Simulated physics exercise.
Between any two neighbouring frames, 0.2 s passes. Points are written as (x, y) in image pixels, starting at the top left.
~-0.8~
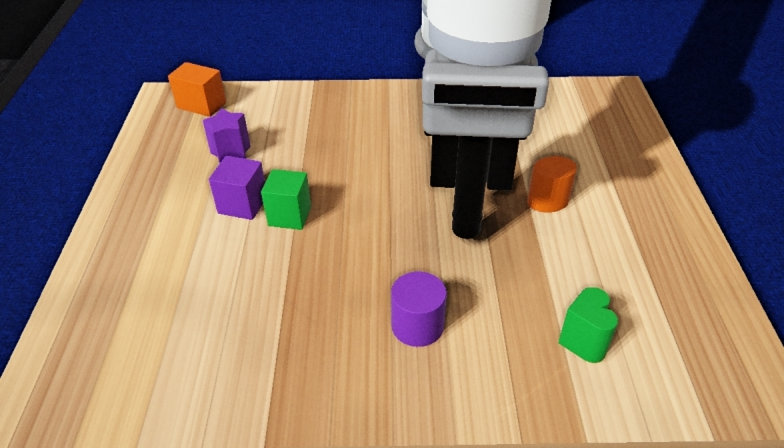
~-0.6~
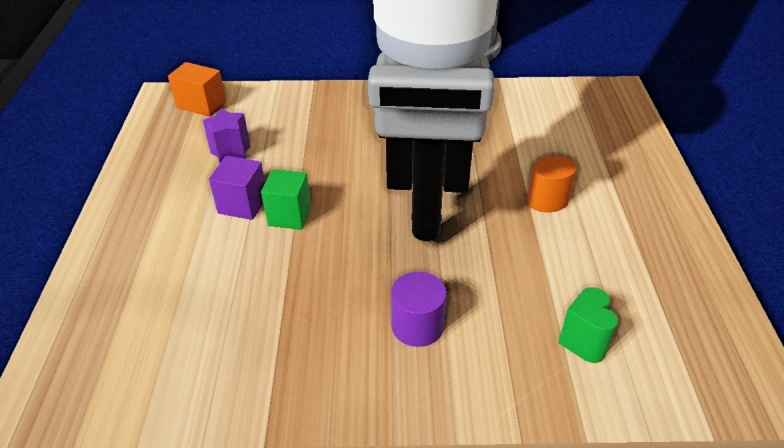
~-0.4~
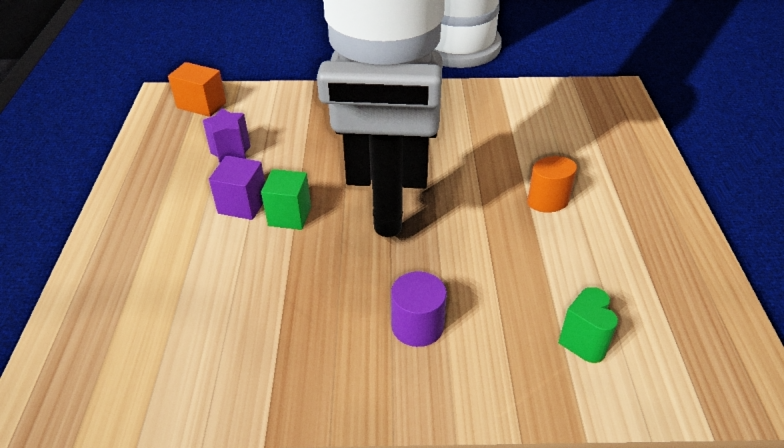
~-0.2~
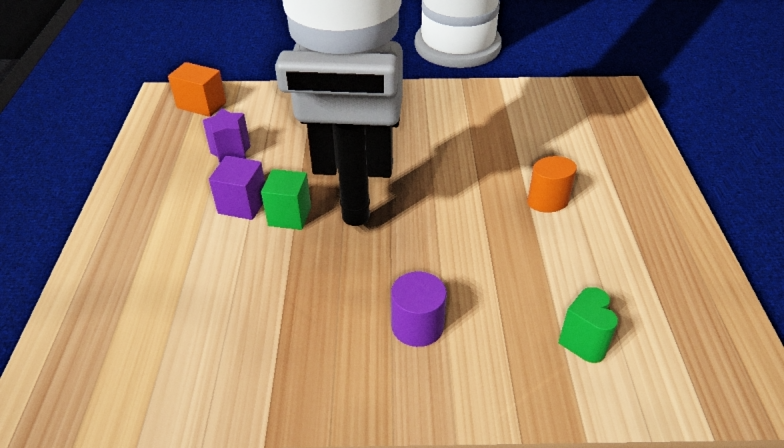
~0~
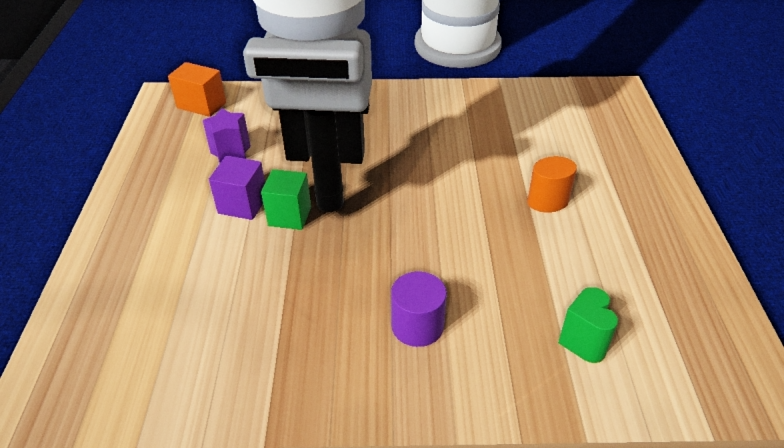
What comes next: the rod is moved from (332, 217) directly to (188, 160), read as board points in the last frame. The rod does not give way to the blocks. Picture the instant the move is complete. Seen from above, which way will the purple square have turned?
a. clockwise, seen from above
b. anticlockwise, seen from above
I'll go with a - clockwise, seen from above.
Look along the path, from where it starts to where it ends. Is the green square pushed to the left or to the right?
Seen from start to end, it moves left.
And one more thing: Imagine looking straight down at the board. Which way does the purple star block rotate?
It twists clockwise.
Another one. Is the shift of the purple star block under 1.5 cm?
That would be a yes.
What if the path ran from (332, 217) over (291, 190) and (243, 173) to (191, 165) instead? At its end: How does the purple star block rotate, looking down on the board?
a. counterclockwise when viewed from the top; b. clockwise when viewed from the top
Option b.
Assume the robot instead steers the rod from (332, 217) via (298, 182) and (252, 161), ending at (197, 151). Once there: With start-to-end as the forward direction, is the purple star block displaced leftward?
Short answer: Yes.
The first path, step by step. One third of the way, rod (278, 184); purple square (215, 171), turned 20° clockwise; green square (252, 180), turned 65° anticlockwise.
Two thirds of the way, rod (229, 165); purple square (214, 171), turned 20° clockwise; green square (250, 180), turned 65° anticlockwise.
At the end, rod (185, 148); purple star block (220, 117), turned 30° clockwise; purple square (214, 171), turned 20° clockwise; green square (250, 180), turned 65° anticlockwise.
